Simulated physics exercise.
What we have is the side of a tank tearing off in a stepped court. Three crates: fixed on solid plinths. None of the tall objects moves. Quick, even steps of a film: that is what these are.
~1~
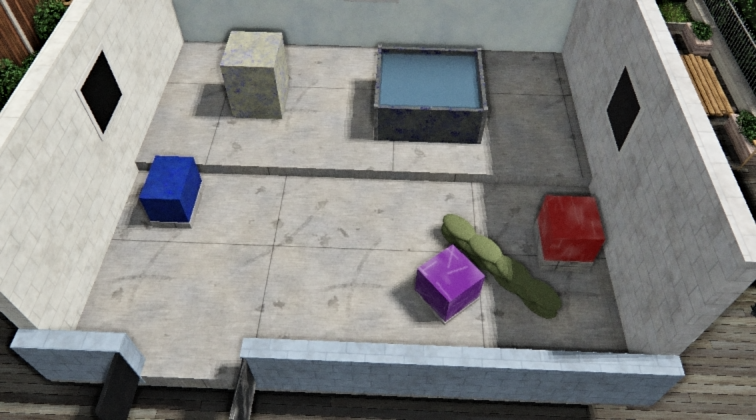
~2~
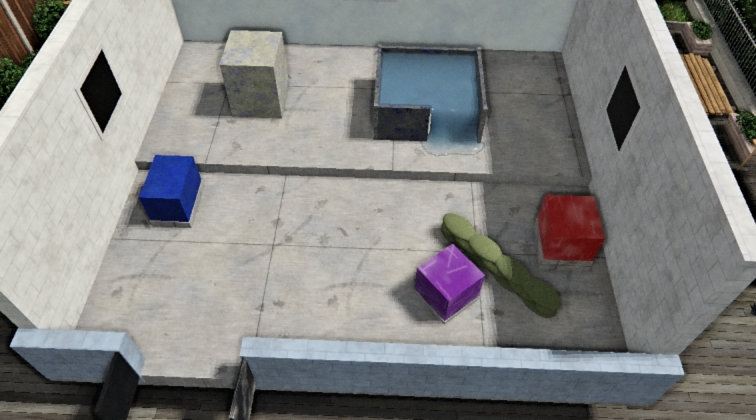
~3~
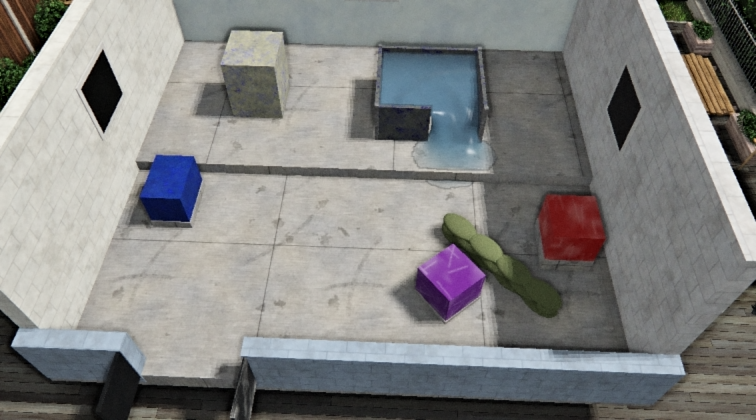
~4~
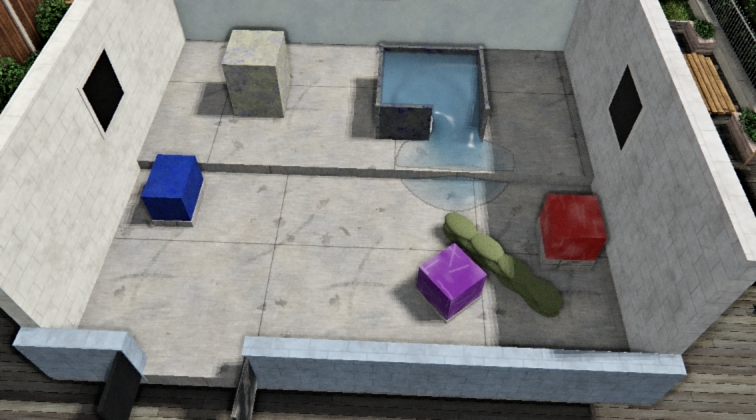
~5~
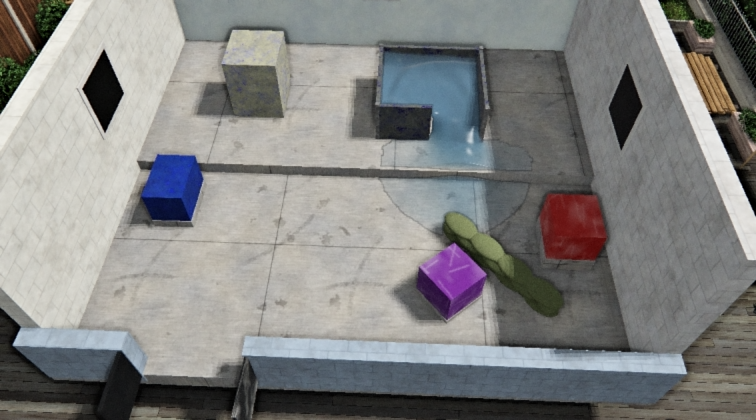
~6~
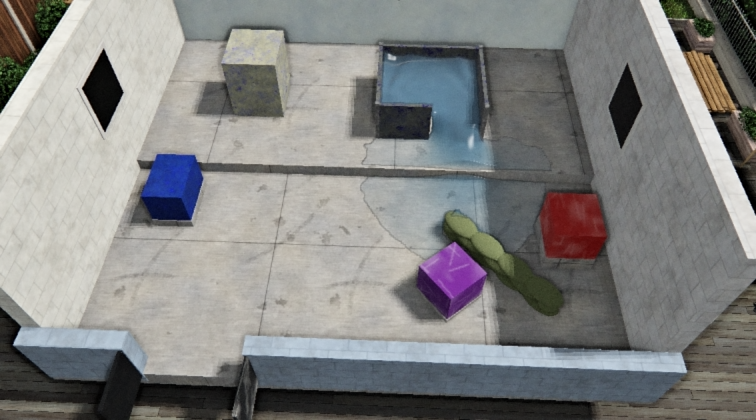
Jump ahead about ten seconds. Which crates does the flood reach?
Outcome: The blue crate ends up dry; the purple crate ends up wet; the red crate ends up wet.
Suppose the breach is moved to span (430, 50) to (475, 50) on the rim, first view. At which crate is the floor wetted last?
My pick is the purple-painted one.
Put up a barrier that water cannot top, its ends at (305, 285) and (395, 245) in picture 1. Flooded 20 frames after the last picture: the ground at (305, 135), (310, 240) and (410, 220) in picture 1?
First unwetted, then inundated, then inundated.
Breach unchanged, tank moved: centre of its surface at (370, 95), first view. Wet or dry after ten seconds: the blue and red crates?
As I see it, blue crate is not reached, and red crate is not reached.
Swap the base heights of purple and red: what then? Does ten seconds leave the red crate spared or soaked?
In short: Red crate is soaked.
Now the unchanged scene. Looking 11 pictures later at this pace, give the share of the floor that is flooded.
My estimate is near 25 per cent.
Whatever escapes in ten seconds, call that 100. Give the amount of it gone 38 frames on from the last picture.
Near 50 in a hundred.
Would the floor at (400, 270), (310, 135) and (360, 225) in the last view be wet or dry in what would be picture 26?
Point one sodden, point two left clear, point three sodden.
A moment on, water covers 15 % of the floor; the blue crate not reached, the purple crate water round its plinth, the red crate water round its plinth.
Next, water covers 25 % of the floor; the blue crate not reached, the purple crate water round its plinth, the red crate water round its plinth.
Then, water covers 35 % of the floor; the blue crate not reached, the purple crate water round its plinth, the red crate water round its plinth.
Later, water covers 45 % of the floor; the blue crate water round its plinth, the purple crate water round its plinth, the red crate water round its plinth.
In the end, water covers 55 % of the floor; the blue crate stayed above the water, the purple crate was topped, the red crate was topped.
